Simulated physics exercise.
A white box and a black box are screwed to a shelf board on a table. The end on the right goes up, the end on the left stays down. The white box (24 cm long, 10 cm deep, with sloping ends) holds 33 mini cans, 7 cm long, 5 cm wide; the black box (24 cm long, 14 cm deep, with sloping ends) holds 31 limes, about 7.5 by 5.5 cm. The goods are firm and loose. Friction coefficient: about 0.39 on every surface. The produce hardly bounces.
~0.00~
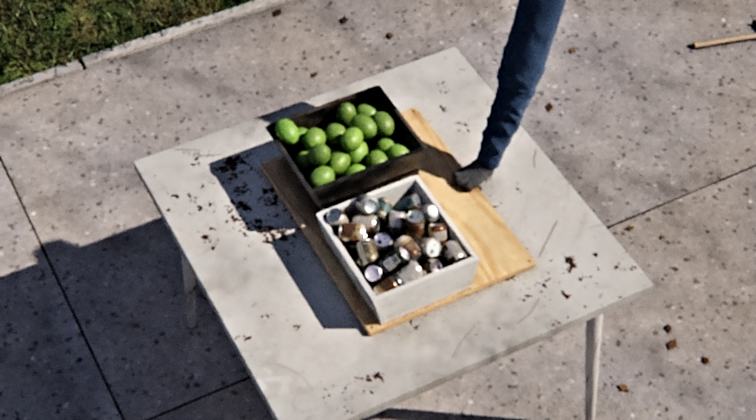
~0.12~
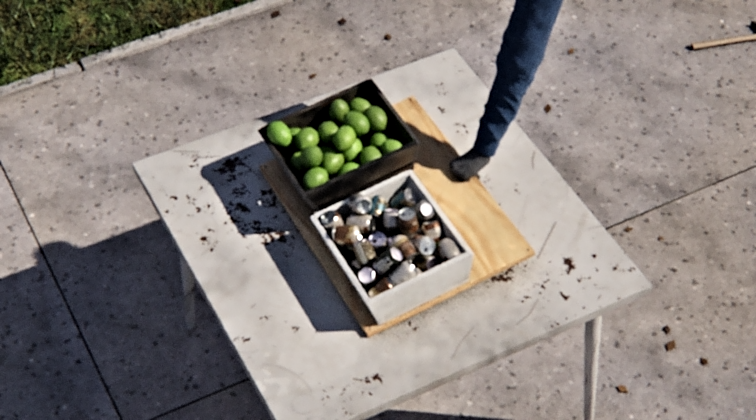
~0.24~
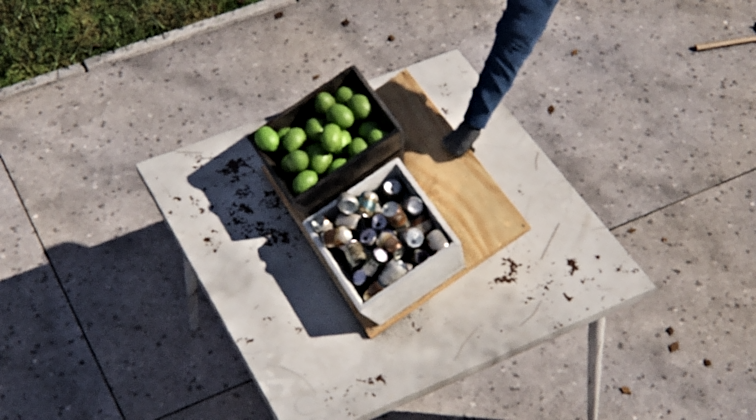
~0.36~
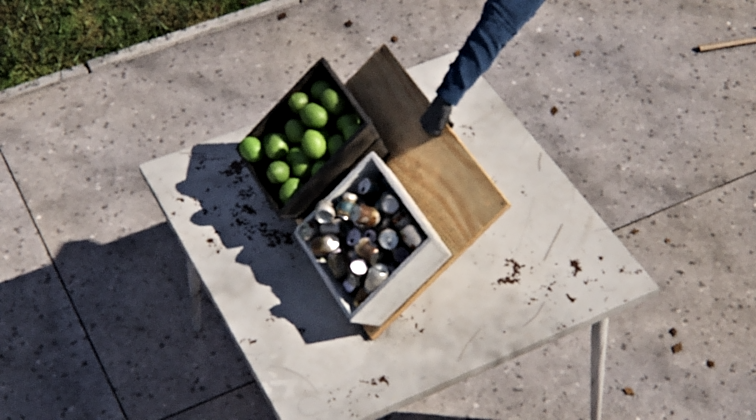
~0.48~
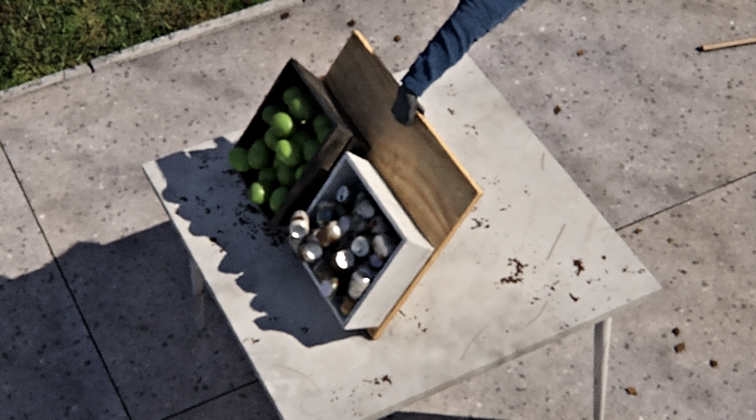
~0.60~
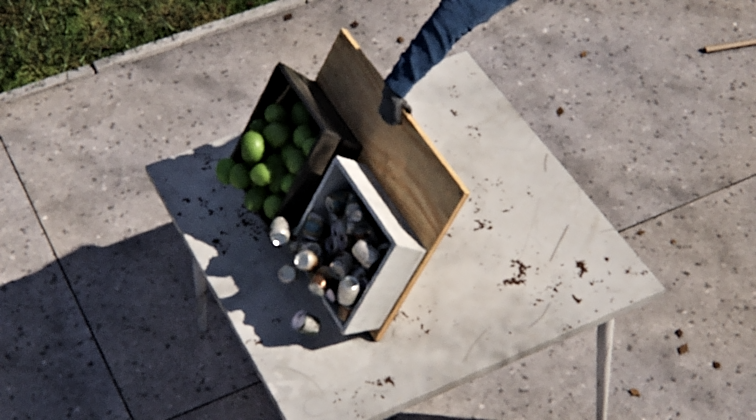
A wooden board with boxes of limes and cans tilts up steeply by a gloved hand, and cans slide out.
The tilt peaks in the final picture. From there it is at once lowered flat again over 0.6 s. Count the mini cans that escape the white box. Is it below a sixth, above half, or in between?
Between a sixth and a half of the mini cans leave the white box.
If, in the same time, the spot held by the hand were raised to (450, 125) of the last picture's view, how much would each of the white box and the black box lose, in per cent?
Then white box 0, black box 0 per cent.
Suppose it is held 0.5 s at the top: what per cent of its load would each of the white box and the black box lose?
In that case white box 40, black box 40 per cent.
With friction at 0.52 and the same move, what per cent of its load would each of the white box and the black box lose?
Then white box 30, black box 30 per cent.
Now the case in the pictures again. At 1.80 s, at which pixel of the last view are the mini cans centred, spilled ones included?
Around (383, 264).
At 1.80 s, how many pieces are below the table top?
Roughly 6.
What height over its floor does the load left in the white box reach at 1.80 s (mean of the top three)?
Some 12 cm.
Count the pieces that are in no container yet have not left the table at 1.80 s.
Roughly 12.
After 0.79 s, tilt 46°; white box 26 in, 7 out and black box 24 in, 7 out.
After 1.03 s, tilt 12°; white box 24 in, 9 out and black box 21 in, 10 out.
After 1.37 s, tilt 0°; white box 24 in, 9 out and black box 21 in, 10 out.
When it is over (at 1.80 s), white box 24 in, 9 out and black box 21 in, 10 out. Asked share, 9 of 33, 27 per cent.
